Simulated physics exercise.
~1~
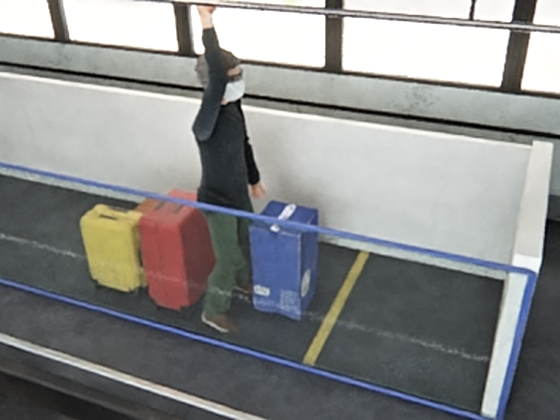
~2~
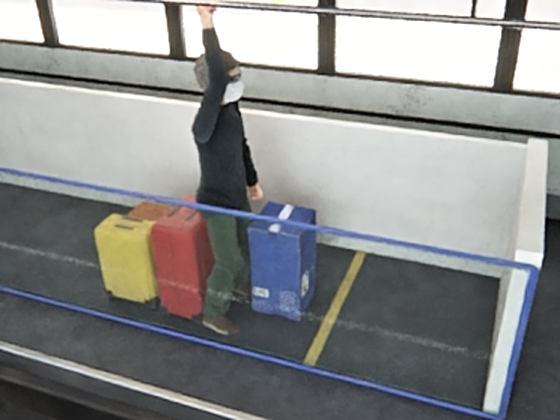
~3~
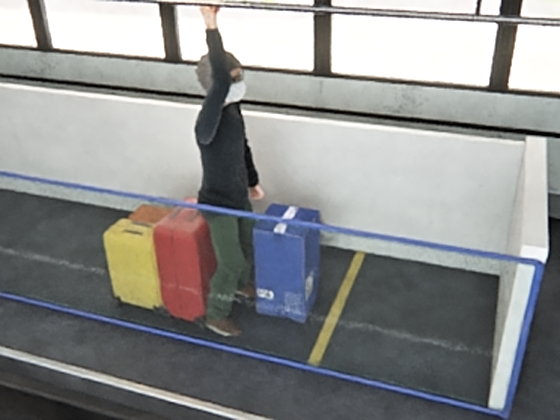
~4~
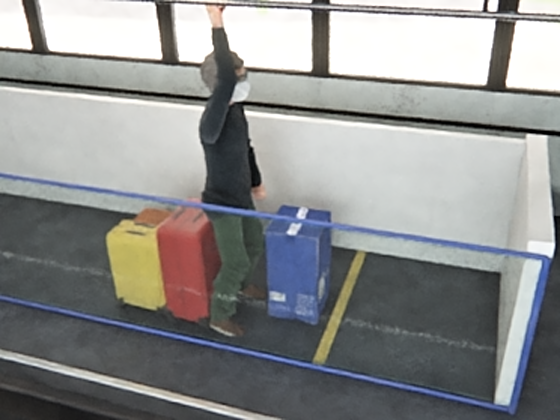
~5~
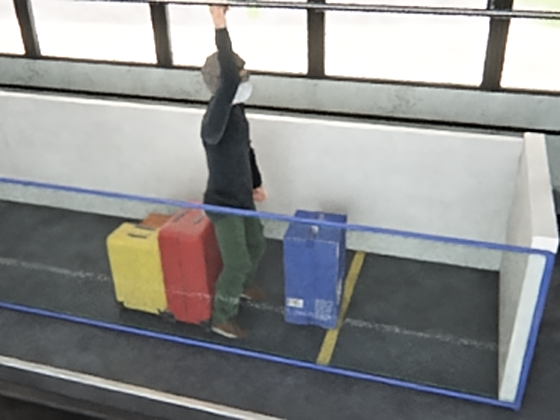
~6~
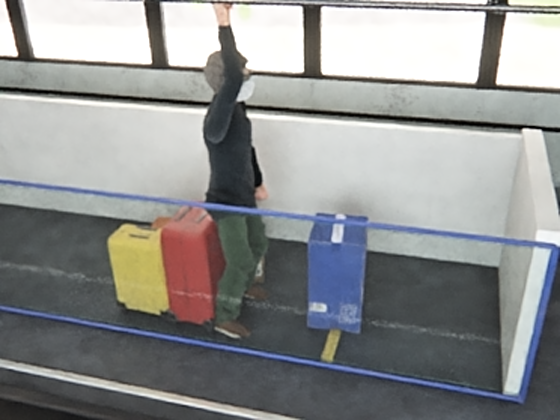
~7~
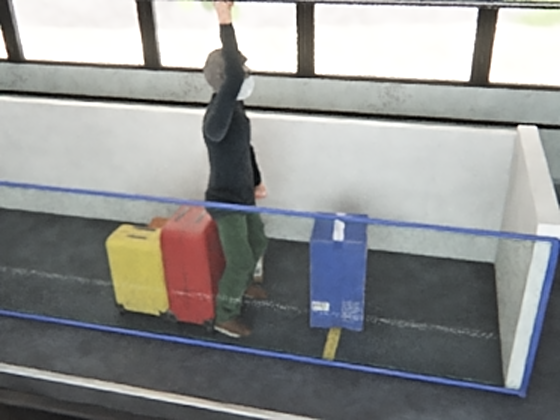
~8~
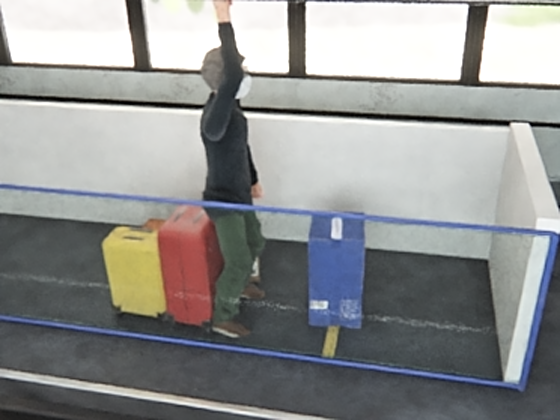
A masked man in a cap, dark top and green trousers stands with one arm raised to an overhead rail among upright suitcases, seen from above and to one side in a low-walled bay beneath windows. Yellow and red cases stand to his left, a tall blue one to his right, before a yellow floor line. The yellow and red cases shift right, bunching beside his legs, with an orange item partly visible behind them. Then the blue case slides away from him toward the line. It comes to rest upright at the line, while the yellow and red cases remain short of it.
